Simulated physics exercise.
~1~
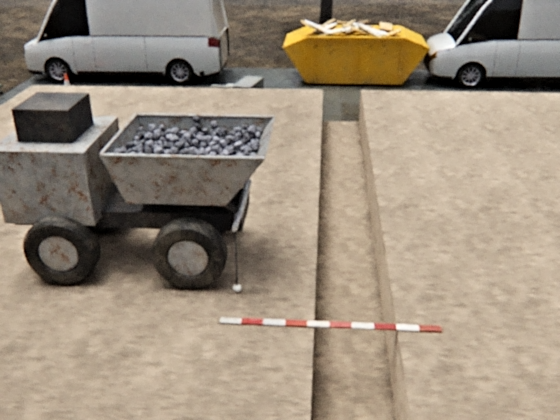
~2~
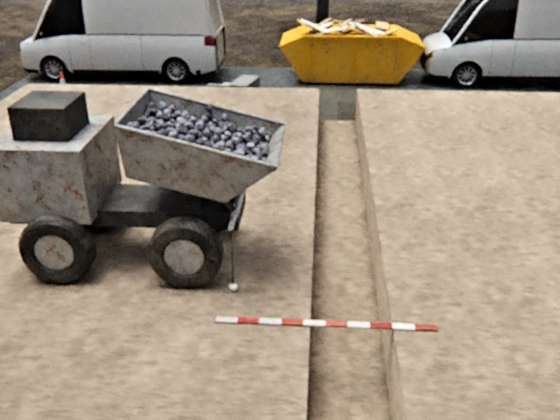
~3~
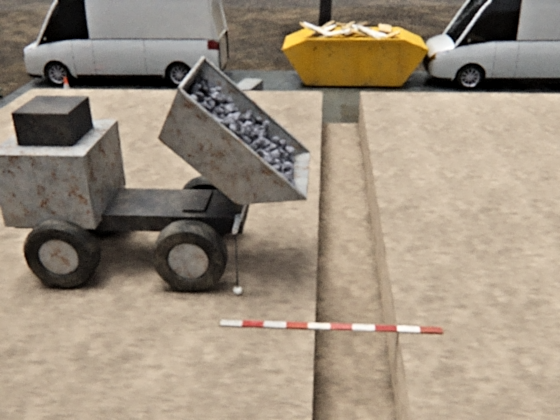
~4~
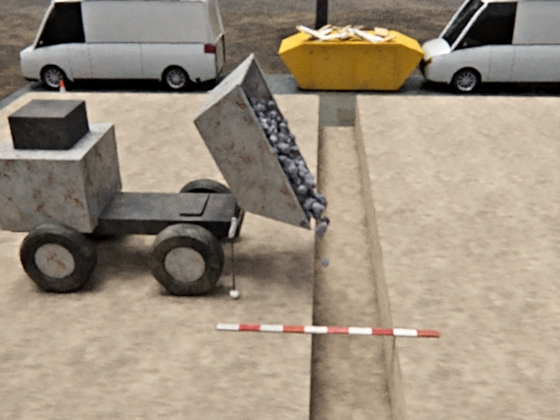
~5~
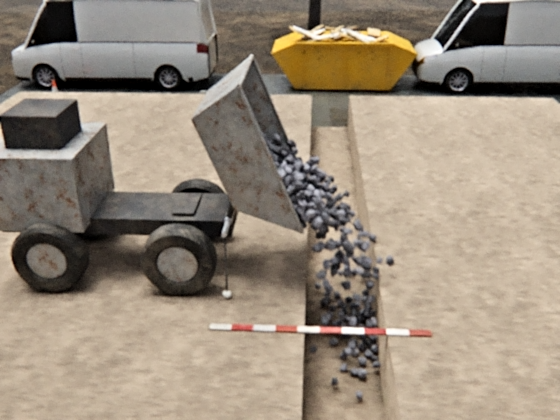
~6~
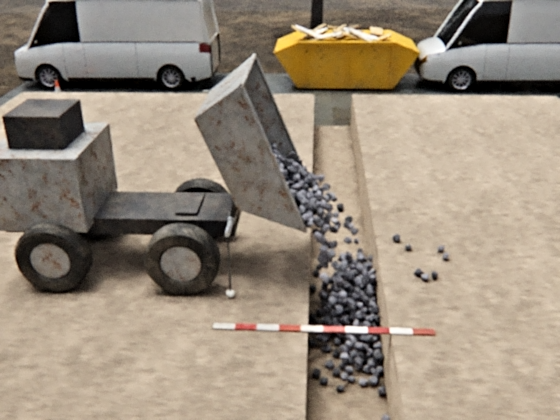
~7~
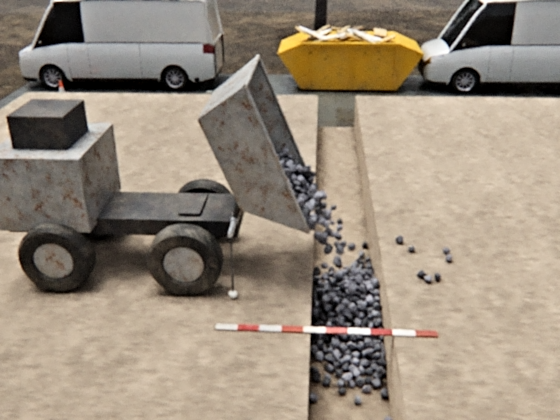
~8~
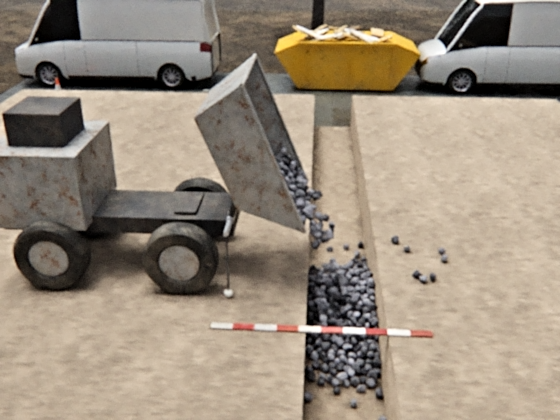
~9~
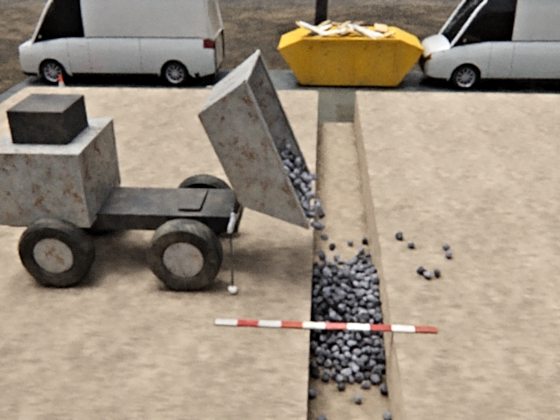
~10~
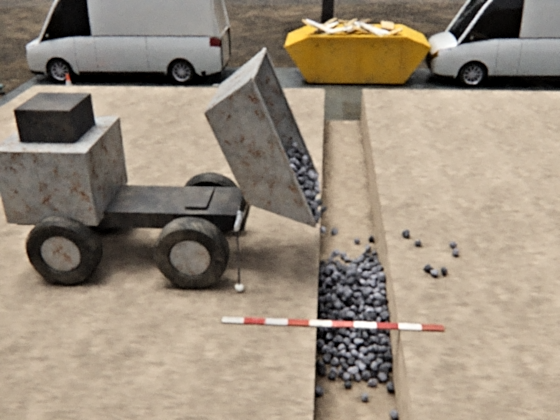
In the video, a small dumper tips its steel body to the right, pouring grey stones into a trench beneath a red and white staff; most settle in a heap there, a few lie beyond it, and some remain in the raised body.
